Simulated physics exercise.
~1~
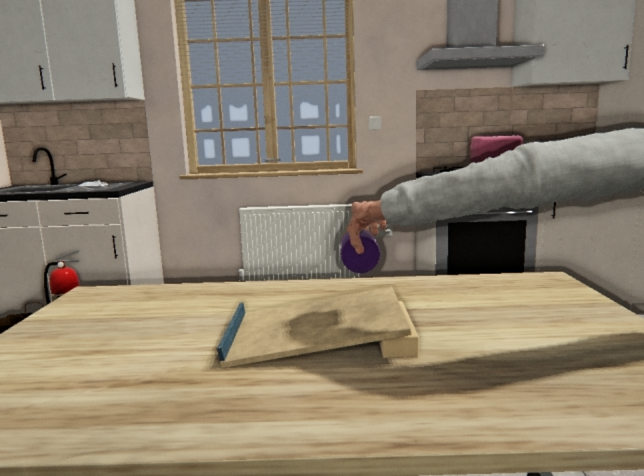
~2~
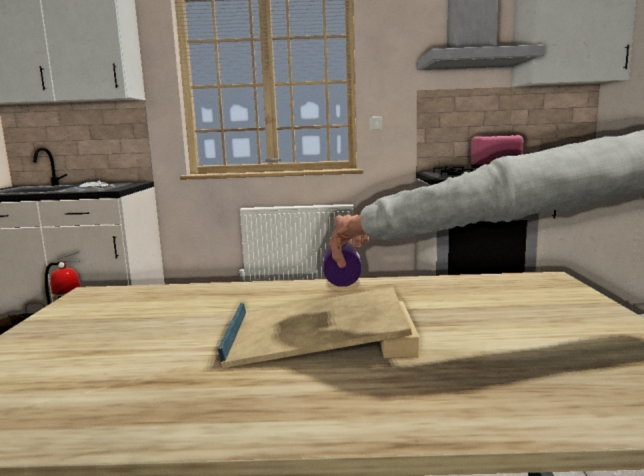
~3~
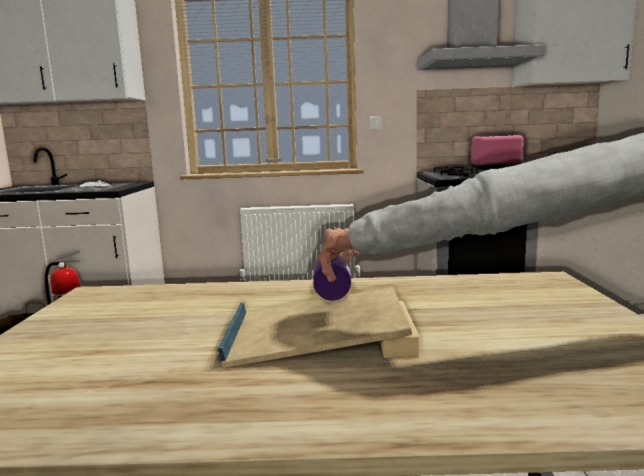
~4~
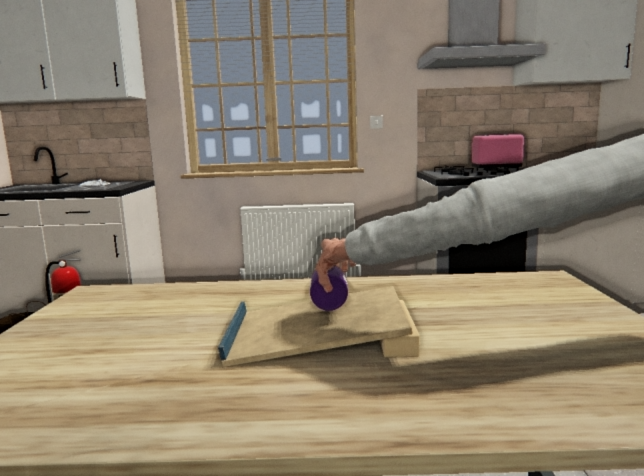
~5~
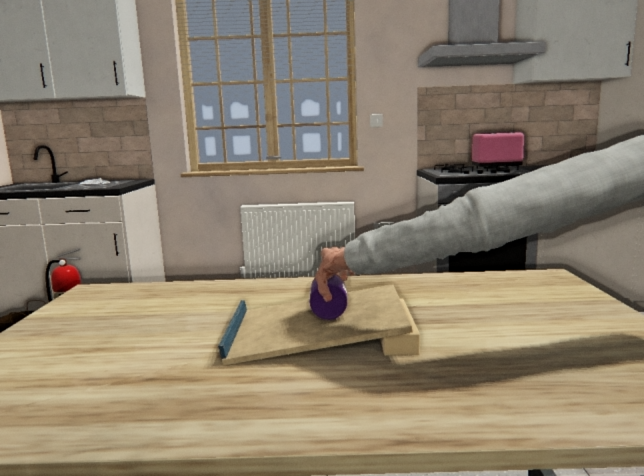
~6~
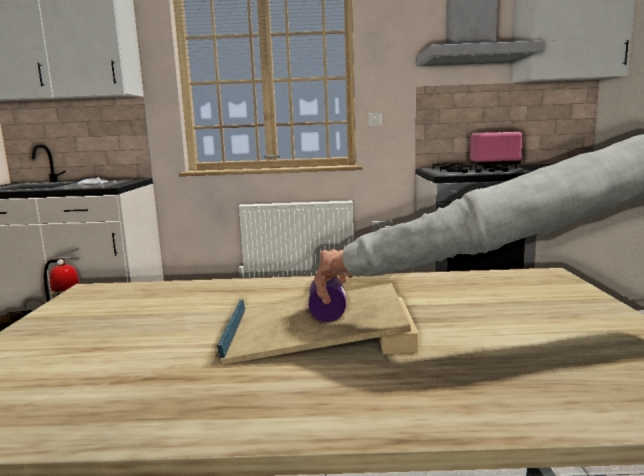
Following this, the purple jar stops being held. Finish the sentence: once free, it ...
Once free, it heads down the board.
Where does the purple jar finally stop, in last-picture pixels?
At about (249, 311).
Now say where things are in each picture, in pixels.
Still above its spot; purple jar (359, 249), in the first frame.
Still above its spot; purple jar (342, 263), in the second frame.
Still above its spot; purple jar (332, 276), in the third frame.
Still above its spot; purple jar (329, 286), in the fourth frame.
Still above its spot; purple jar (329, 294), in the fifth frame.
In place under the hand; purple jar (327, 297), in the sixth frame.
Then, 0.50 s on from there, purple jar shifted about its own width near (288, 304).
Then, 0.70 s on from there, purple jar shifted well along near (249, 310).
In the end, moved from the start, purple jar. At the end, from the last picture's camera, purple jar near (249, 311). The purple jar goes downhill.
